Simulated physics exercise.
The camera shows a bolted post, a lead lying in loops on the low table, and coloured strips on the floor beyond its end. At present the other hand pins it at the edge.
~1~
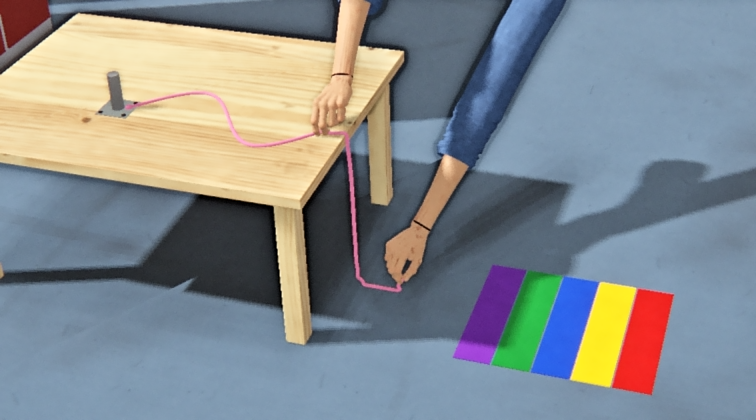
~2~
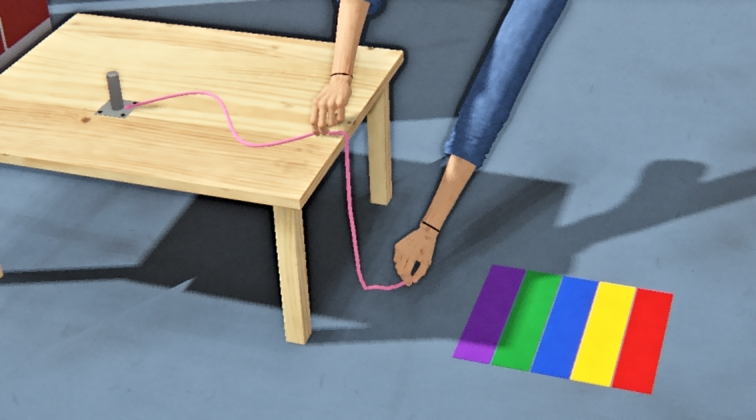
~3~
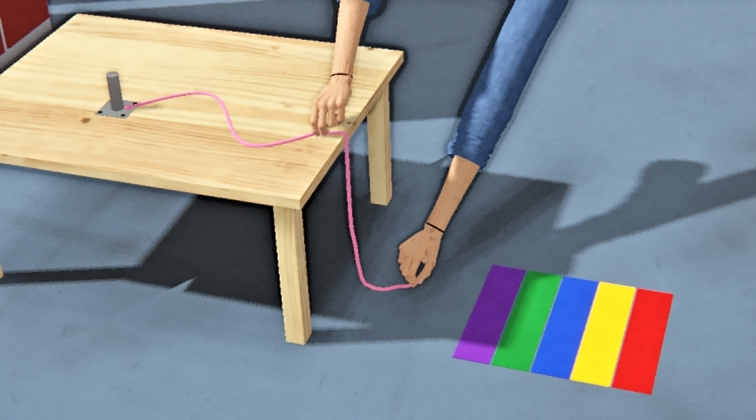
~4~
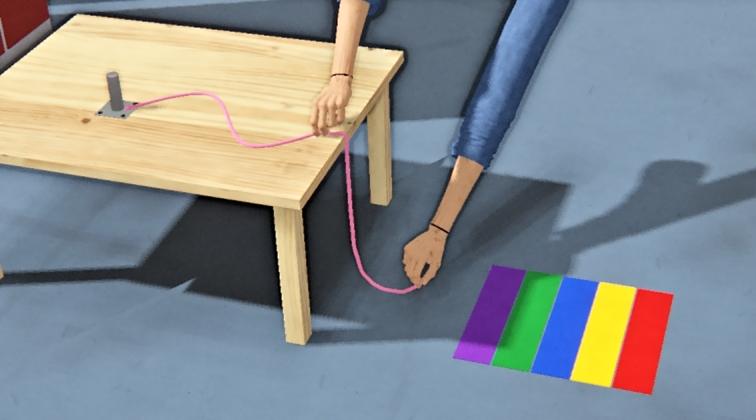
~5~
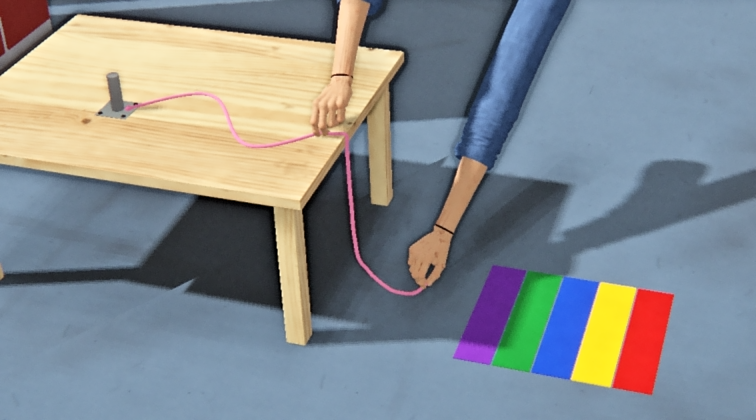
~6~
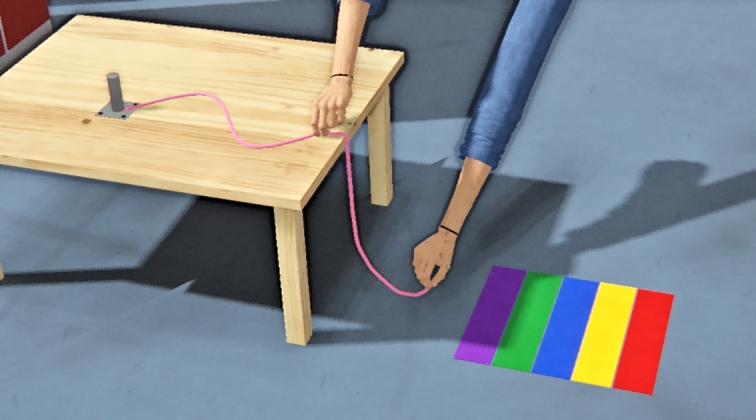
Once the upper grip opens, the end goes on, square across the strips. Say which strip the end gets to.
It gets to the yellow strip.
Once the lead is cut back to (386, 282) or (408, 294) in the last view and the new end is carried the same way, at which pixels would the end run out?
The pixels are (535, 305) and (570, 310), in that order.
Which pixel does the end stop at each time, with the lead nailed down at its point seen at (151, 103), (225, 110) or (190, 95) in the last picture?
(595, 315); (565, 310); (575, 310).
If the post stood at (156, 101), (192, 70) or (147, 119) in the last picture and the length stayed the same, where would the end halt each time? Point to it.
Near (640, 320); near (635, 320); near (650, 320).
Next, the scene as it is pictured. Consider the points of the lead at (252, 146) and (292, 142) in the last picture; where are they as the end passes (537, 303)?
In order: (322, 132) and (348, 153).
Soon after, end near (537, 303); over green.
Then, end near (581, 311); over blue.
At full stretch, end near (606, 315); over yellow. It gets as far as the yellow strip.
